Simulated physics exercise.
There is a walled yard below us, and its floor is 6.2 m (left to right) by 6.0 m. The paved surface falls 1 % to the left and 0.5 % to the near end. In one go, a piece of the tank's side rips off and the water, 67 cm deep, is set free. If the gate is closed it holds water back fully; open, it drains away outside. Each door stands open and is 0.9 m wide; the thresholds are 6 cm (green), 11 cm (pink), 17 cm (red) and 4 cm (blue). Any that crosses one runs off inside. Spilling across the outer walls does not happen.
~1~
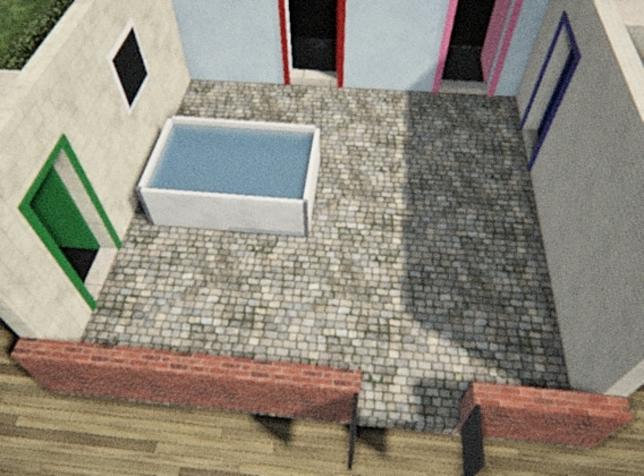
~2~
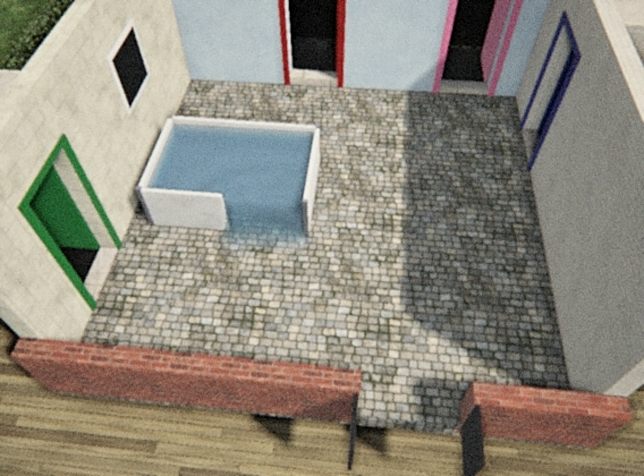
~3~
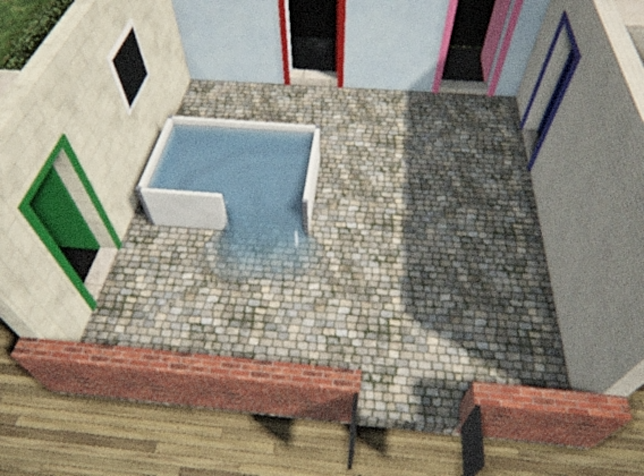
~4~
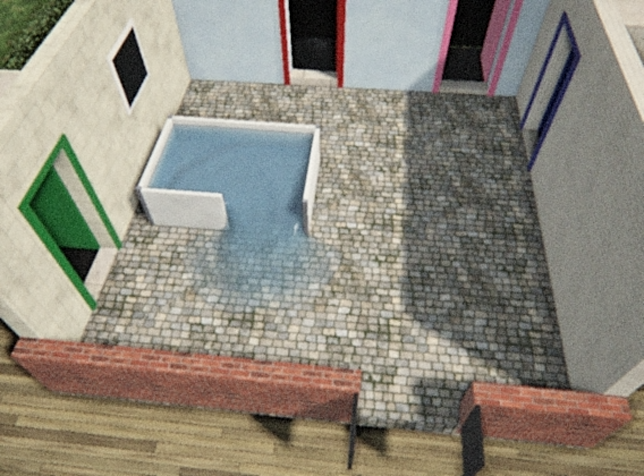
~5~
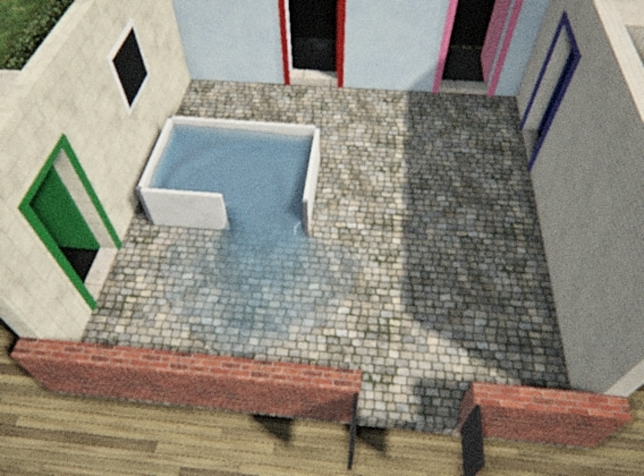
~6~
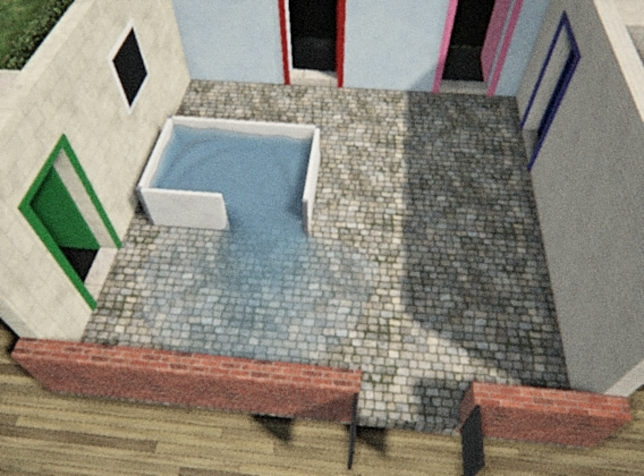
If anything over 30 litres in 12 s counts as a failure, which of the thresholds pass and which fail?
The green door fails. The pink door passes. The red door passes. The blue door passes.
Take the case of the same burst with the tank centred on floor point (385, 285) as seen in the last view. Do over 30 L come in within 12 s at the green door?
Then green falls short.
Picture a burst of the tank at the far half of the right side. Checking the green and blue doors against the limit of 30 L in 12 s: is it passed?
Checking each door against the limit: Green does not exceed it, blue tops it.
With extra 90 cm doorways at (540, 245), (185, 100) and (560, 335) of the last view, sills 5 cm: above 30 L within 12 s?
Door 1: Lower; door 2: Lower; door 3: Higher.
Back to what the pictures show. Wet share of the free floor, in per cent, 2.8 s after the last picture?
40 %.
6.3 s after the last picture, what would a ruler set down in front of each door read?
Readings (cm): Green = 11; pink = 7; red = 2; blue = 2.
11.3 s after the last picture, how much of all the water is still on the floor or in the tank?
About 80 percent of the water remains.
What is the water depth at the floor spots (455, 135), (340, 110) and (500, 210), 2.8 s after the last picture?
First spot near 0 cm, second near 0 cm, third near 0 cm.
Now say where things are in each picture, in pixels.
Still water, 67 cm deep, in the tank at (234, 160), in the first frame.
Water pours out at (265, 219) and has run 0.6 m, to (224, 239); typically 9 cm deep outside, 67 cm at the tank's back, in the second frame.
The front is at (220, 269), 0.9 m from the gap at (266, 221); 1.0 m2 of floor is under water; 67 cm left at the back of the tank, in the third frame.
The front is at (220, 303), 1.4 m from the gap at (266, 222); 2.1 m2 of floor is under water; 62 cm left at the back of the tank, in the fourth frame.
The front is at (223, 345), 1.9 m from the gap at (266, 222); 3.6 m2 of floor is under water; 56 cm left at the back of the tank, in the fifth frame.
The front is at a hidden place, 2.4 m from the gap at (266, 222); 5.2 m2 of floor is under water; 58 cm left at the back of the tank, in the sixth frame.
Then, 0.7 s after the last picture water covers 25 % of the floor and is deepest (36 cm) near (238, 383); green door 3 cm at the sill, 0 L in, pink door not reached, red door not reached, blue door not reached.
Then, 1.5 s after the last picture water covers 30 % of the floor and is deepest (35 cm) near (70, 366); green door 8 cm at the sill, 0 L in, pink door not reached, red door not reached, blue door not reached.
Then, 2.8 s after the last picture water covers 40 % of the floor and is deepest (29 cm) near (84, 367); green door 11 cm at the sill, 11 L in, pink door not reached, red door not reached, blue door not reached.
Then, 6.3 s after the last picture water covers 85 % of the floor and is deepest (15 cm) near (70, 366); green door 11 cm at the sill, 47 L in, pink door 7 cm at the sill, 0 L in, red door 2 cm at the sill, 0 L in, blue door 2 cm at the sill, 0 L in.
Then, 11.3 s after the last picture water covers 95 % of the floor and is deepest (10 cm) near (70, 366); green door 7 cm at the sill, 76 L in, pink door 4 cm at the sill, 0 L in, red door 5 cm at the sill, 0 L in, blue door 3 cm at the sill, 0 L in.
